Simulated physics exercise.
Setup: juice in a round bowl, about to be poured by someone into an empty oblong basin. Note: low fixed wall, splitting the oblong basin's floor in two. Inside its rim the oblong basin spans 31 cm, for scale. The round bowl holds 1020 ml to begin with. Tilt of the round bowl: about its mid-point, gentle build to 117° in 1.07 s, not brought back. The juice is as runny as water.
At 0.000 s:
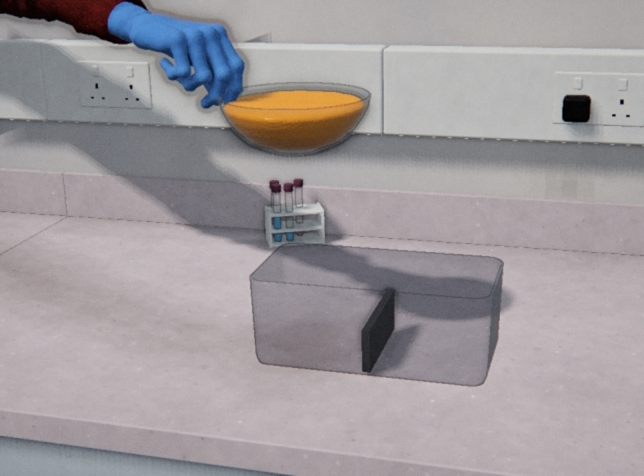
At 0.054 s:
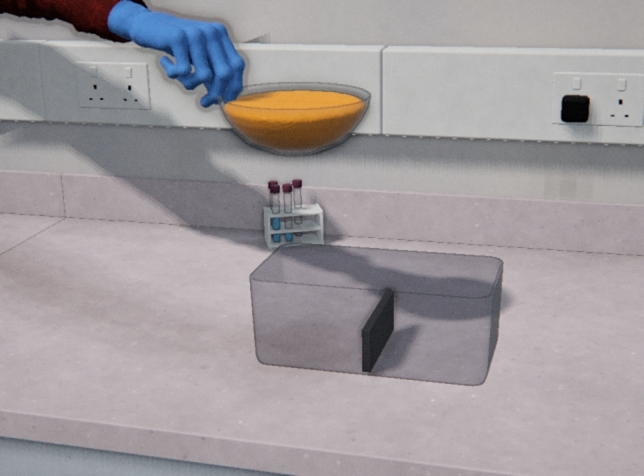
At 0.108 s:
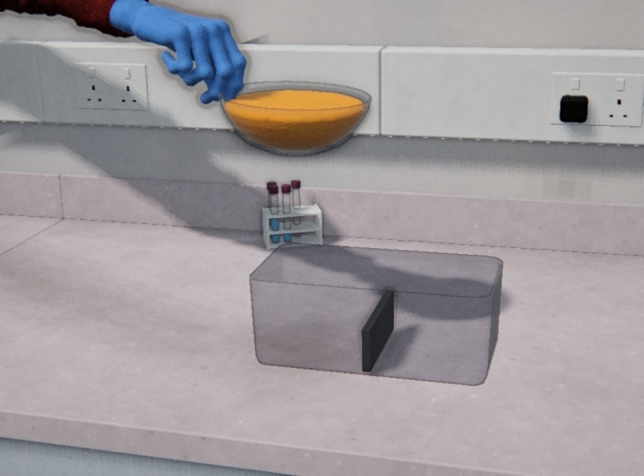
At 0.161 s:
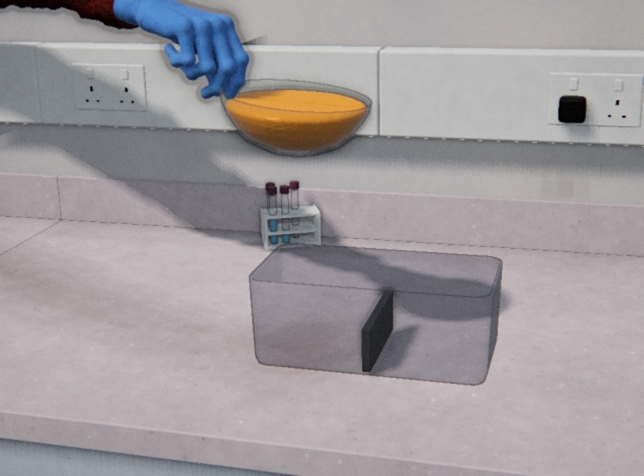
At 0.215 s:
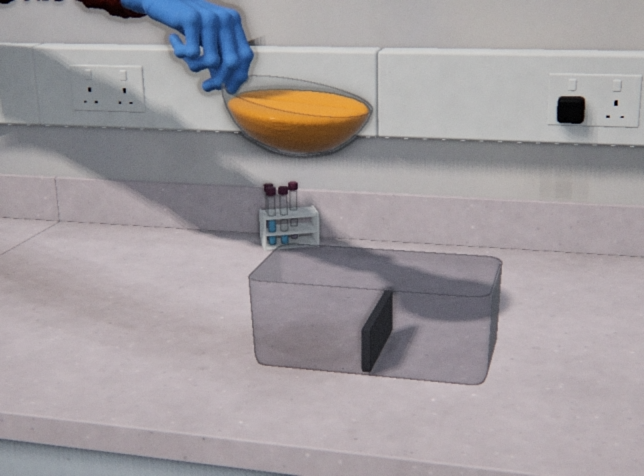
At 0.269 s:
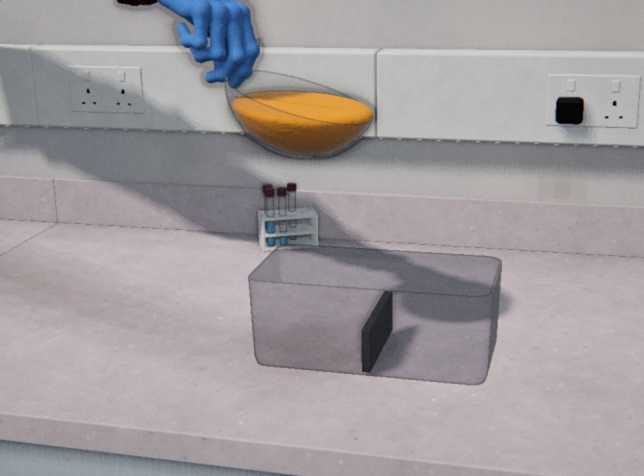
A blue-gloved hand in a dark red sleeve holds a clear round bowl of orange juice at the upper left of a laboratory bench, seen from the front and slightly above. Below it sit an empty see-through oblong basin with a dark dividing wall and, behind, a small rack of purple-capped tubes, with white sockets along the wall. The hand gradually tilts the bowl rightward, its juice shifting toward the lower right side, while the view drifts very slightly.
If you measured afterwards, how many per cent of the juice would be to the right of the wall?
About 79 out of 100.
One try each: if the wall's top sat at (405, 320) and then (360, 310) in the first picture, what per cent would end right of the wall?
Respectively 50 and 85 %.
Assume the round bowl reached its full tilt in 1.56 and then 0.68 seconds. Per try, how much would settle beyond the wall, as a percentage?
Some 85 and 65 per cent, in that order.
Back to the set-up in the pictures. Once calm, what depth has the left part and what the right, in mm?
Around 6 mm deep on the left, around 38 mm deep on the right.
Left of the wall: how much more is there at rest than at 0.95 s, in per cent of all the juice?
1 %.
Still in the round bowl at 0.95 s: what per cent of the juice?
Near 0 percent, more or less.
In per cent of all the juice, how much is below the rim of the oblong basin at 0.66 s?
I'd put it near 40 percent.
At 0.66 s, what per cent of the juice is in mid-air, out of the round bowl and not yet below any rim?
Share: Roughly 48 per cent.
Then, 0.66 s in, the tilt is 79° and 11 per cent is still to pour, 0 is left of the wall and 39 right of it.
Then, 0.95 s in, the tilt is 113° and 0 per cent is still to pour, 14 is left of the wall and 79 right of it.
Then, 1.25 s in, the tilt is 117° and 0 per cent is still to pour, 15 is left of the wall and 79 right of it.
Then, 1.57 s in, the tilt is 117° and 0 per cent is still to pour, 15 is left of the wall and 79 right of it.
Finally, 15 per cent lies left of the wall, 79 right of it and 6 outside.
